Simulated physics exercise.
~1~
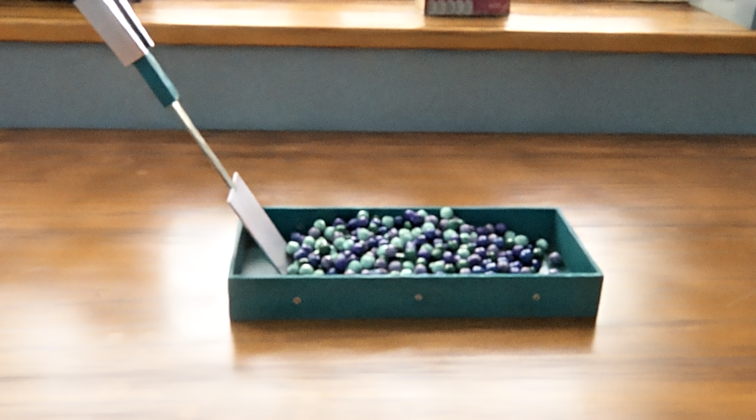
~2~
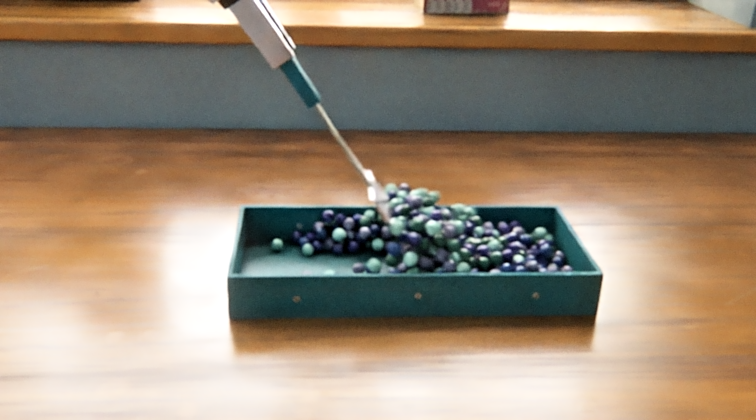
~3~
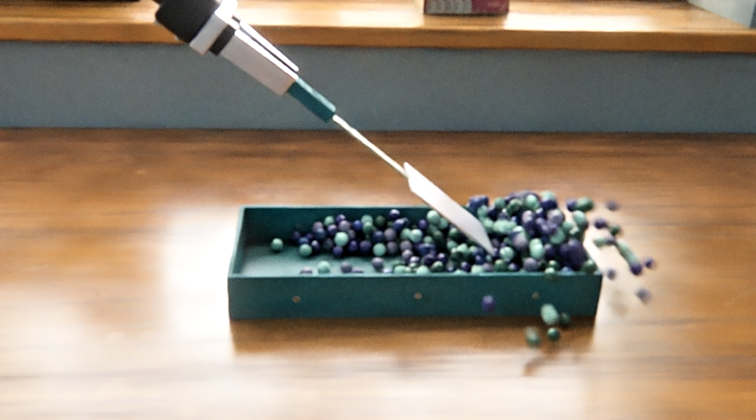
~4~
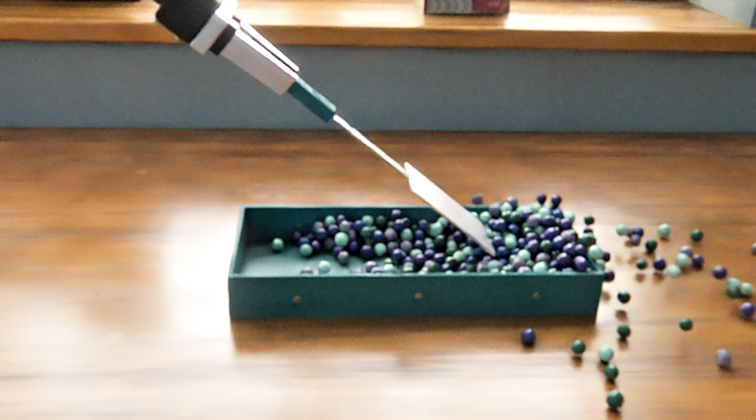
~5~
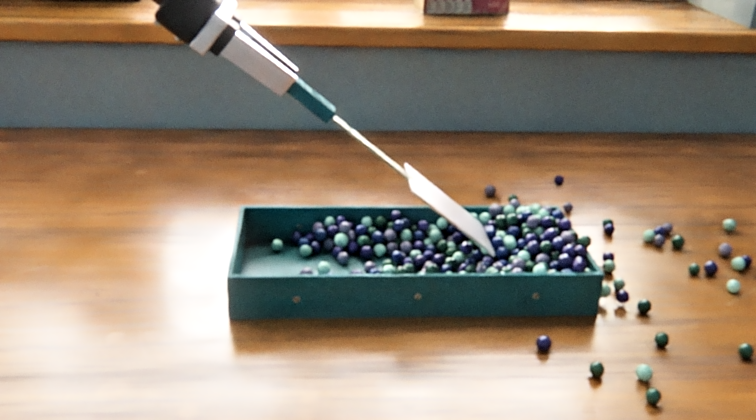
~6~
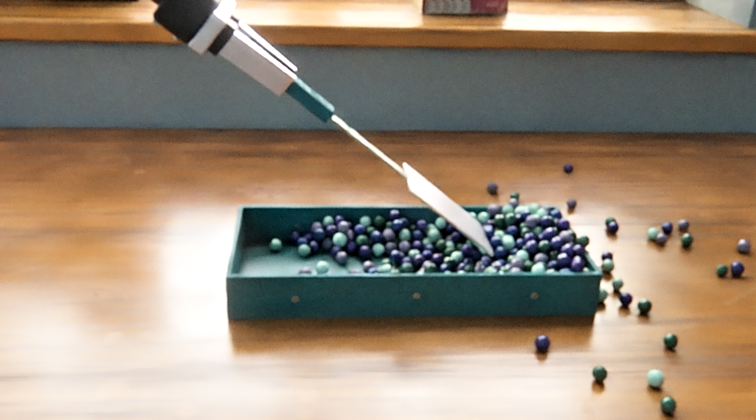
A robot arm's spatula swept rightward through a teal tray of small green and purple balls, heaping them up at the right end until some spilled onto the wooden table, then stopped with its blade resting against the pile, most balls still inside.
